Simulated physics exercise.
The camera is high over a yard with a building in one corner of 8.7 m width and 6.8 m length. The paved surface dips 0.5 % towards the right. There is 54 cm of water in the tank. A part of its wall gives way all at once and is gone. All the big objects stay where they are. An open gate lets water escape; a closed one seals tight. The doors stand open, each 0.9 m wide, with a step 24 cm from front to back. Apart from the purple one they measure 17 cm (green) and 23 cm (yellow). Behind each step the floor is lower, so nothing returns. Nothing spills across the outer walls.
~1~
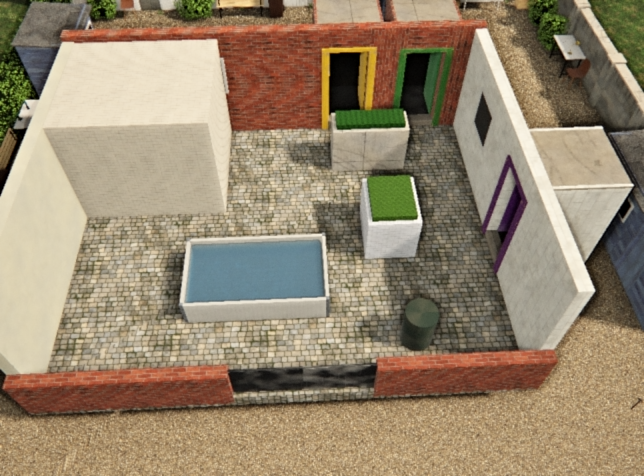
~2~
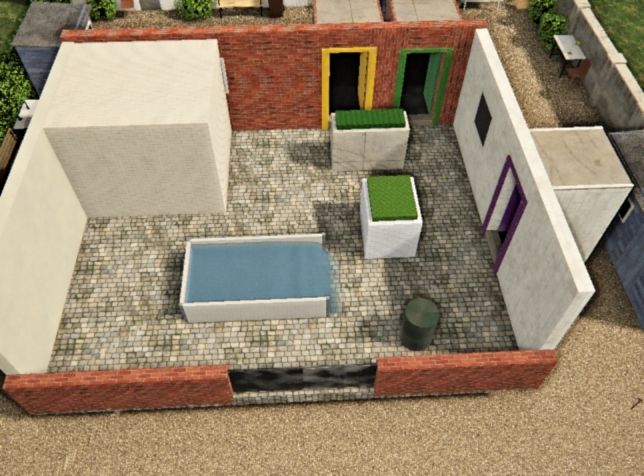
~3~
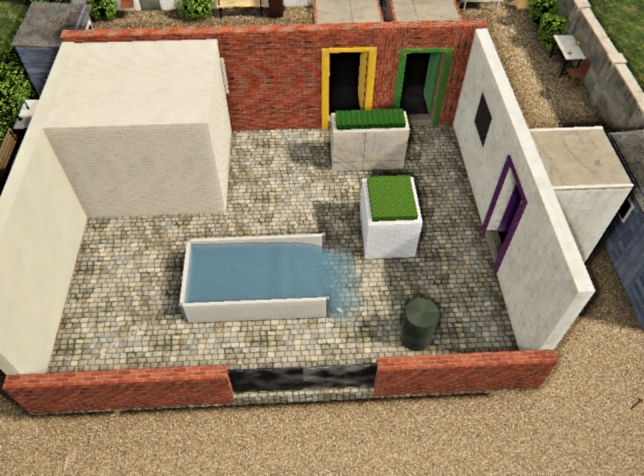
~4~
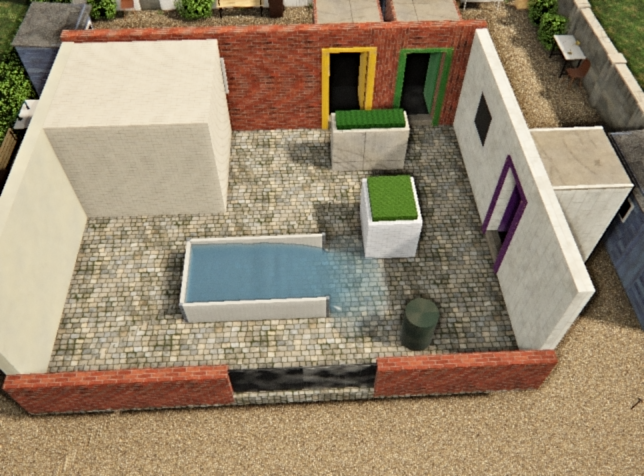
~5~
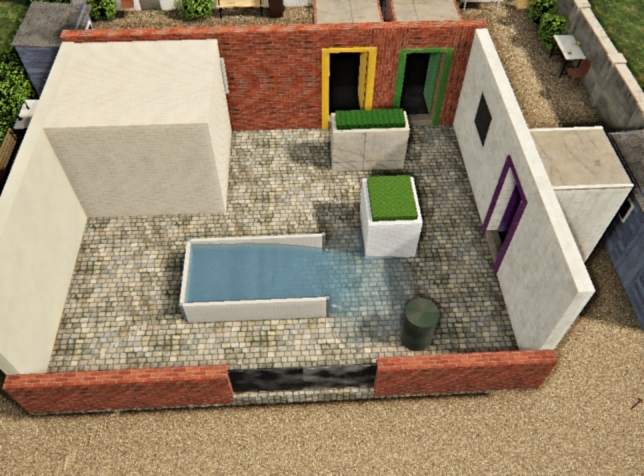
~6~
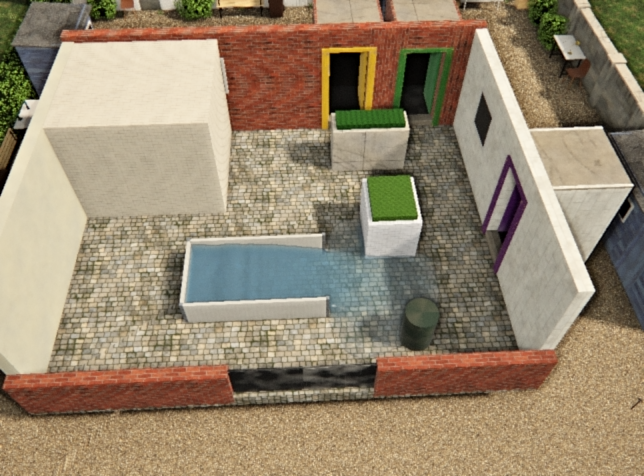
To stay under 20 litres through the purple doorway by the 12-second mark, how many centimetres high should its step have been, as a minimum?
At least 18 cm or so.
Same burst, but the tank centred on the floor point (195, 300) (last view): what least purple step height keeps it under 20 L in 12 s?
Then roughly 16 cm.
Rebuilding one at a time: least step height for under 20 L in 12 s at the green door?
About 9.5 cm at green.
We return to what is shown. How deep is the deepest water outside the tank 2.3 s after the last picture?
Roughly 36 cm.
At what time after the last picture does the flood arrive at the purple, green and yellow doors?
Arrival: Purple 0.5 s, green 3.6 s, yellow 3.8 s.
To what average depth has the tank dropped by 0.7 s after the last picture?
About 35 cm.
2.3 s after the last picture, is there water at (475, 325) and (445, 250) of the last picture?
In turn: Wet, wet.
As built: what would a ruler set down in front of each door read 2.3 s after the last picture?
Depths in cm: Purple 21, green 0, yellow 0.
Then, 0.7 s after the last picture water covers 20 % of the floor, deepest (30 cm) near (362, 257); 13 cm at the purple door, 0 litres in over its 13 cm step.
Then, 2.3 s after the last picture water covers 40 % of the floor, deepest (36 cm) near (520, 362); 21 cm at the purple door, 40 litres in over its 13 cm step.
Then, 11.3 s after the last picture water covers 95 % of the floor, deepest (8 cm) near (461, 157); 6 cm at the purple door, 73 litres in over its 13 cm step.
At the purple door as built, the water peaked near 22 cm, 1.9 s after the last picture.
With a step of 15.5 cm, 41 litres would have come in within the 12 s; with 21 cm, 8 litres. So under 20 litres takes about 18 cm.
